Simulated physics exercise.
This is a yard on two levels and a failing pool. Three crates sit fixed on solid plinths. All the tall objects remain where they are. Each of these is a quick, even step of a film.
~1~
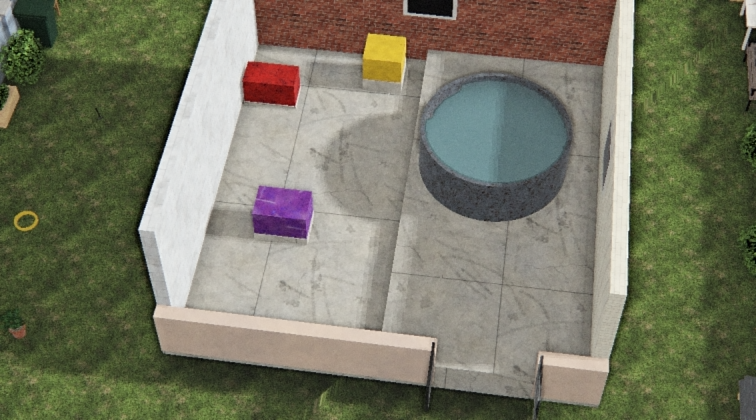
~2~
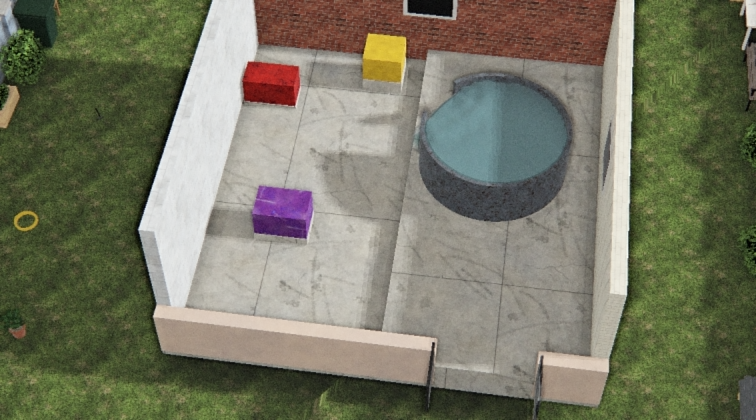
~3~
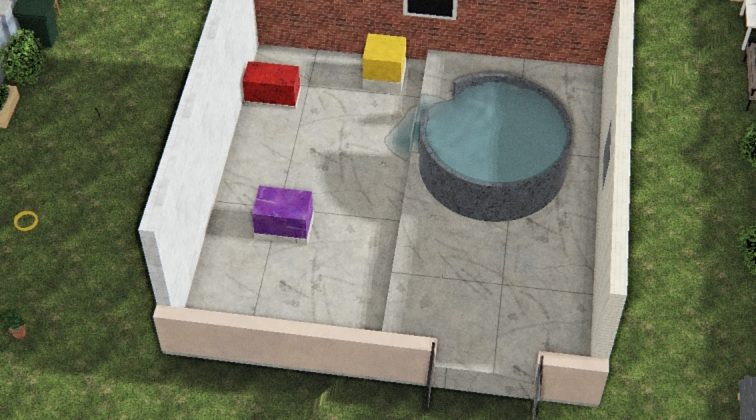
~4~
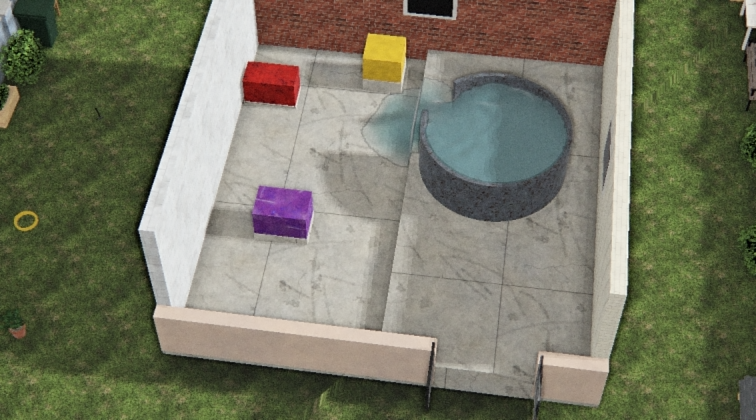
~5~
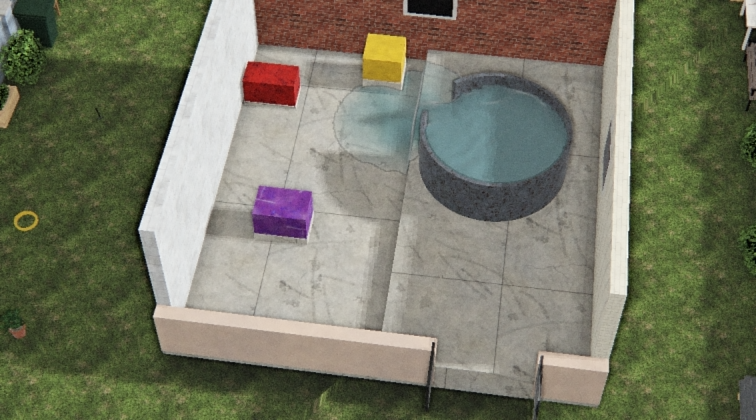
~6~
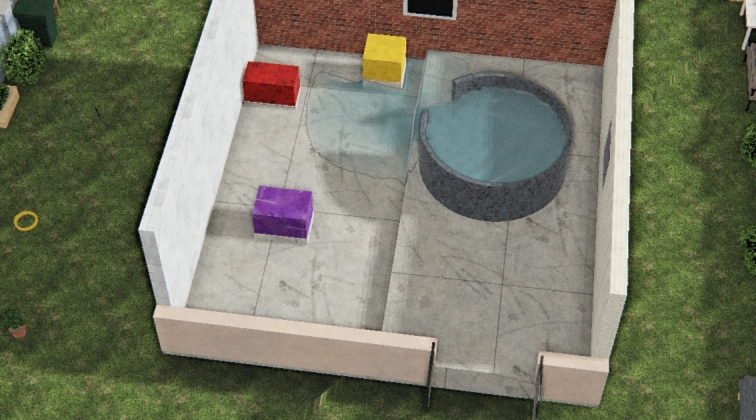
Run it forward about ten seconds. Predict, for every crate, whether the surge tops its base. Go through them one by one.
My prediction: The purple crate gets topped; the red crate gets topped; the yellow crate gets topped.
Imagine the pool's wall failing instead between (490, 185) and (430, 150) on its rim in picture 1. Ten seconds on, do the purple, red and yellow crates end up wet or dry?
Purple crate is reached; red crate is reached; yellow crate is not reached.
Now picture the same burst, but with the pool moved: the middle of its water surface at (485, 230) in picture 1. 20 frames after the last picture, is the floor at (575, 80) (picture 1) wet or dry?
That point would end up bone-dry.
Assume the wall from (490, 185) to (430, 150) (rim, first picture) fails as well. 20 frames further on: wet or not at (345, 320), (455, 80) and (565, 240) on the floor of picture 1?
In the order given, the spots are swamped, not soaked and not soaked.
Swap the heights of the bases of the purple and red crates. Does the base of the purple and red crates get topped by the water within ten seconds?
Purple: Flooded, red: Flooded.
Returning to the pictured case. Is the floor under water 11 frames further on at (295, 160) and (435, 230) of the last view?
Wet, dry.
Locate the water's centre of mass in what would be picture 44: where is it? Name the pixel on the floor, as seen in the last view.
Centre: Close to (361, 173).
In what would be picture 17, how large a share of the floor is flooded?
My estimate is close to 30 per cent.
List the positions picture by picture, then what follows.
In the first picture, the round pool at (496, 131) is whole and still.
In the second picture, the front is at (419, 148), out from the gap at (437, 118).
In the third picture, water pours out at (437, 120) and has run to (421, 97).
In the fourth picture, the front is at (397, 94), out from the gap at (437, 121).
In the fifth picture, the front is at (357, 90), out from the gap at (437, 121).
In the sixth picture, the front is at (322, 75), out from the gap at (437, 120).
A moment on, water covers 25 % of the floor; the purple crate not reached, the red crate water round its plinth, the yellow crate water round its plinth.
Next, water covers 30 % of the floor; the purple crate water round its plinth, the red crate water round its plinth, the yellow crate water round its plinth.
Then, water covers 45 % of the floor; the purple crate water round its plinth, the red crate water round its plinth, the yellow crate water round its plinth.
Later, water covers 60 % of the floor; the purple crate water round its plinth, the red crate water round its plinth, the yellow crate water round its plinth.
In the end, water covers 60 % of the floor; the purple crate was topped, the red crate was topped, the yellow crate was topped.
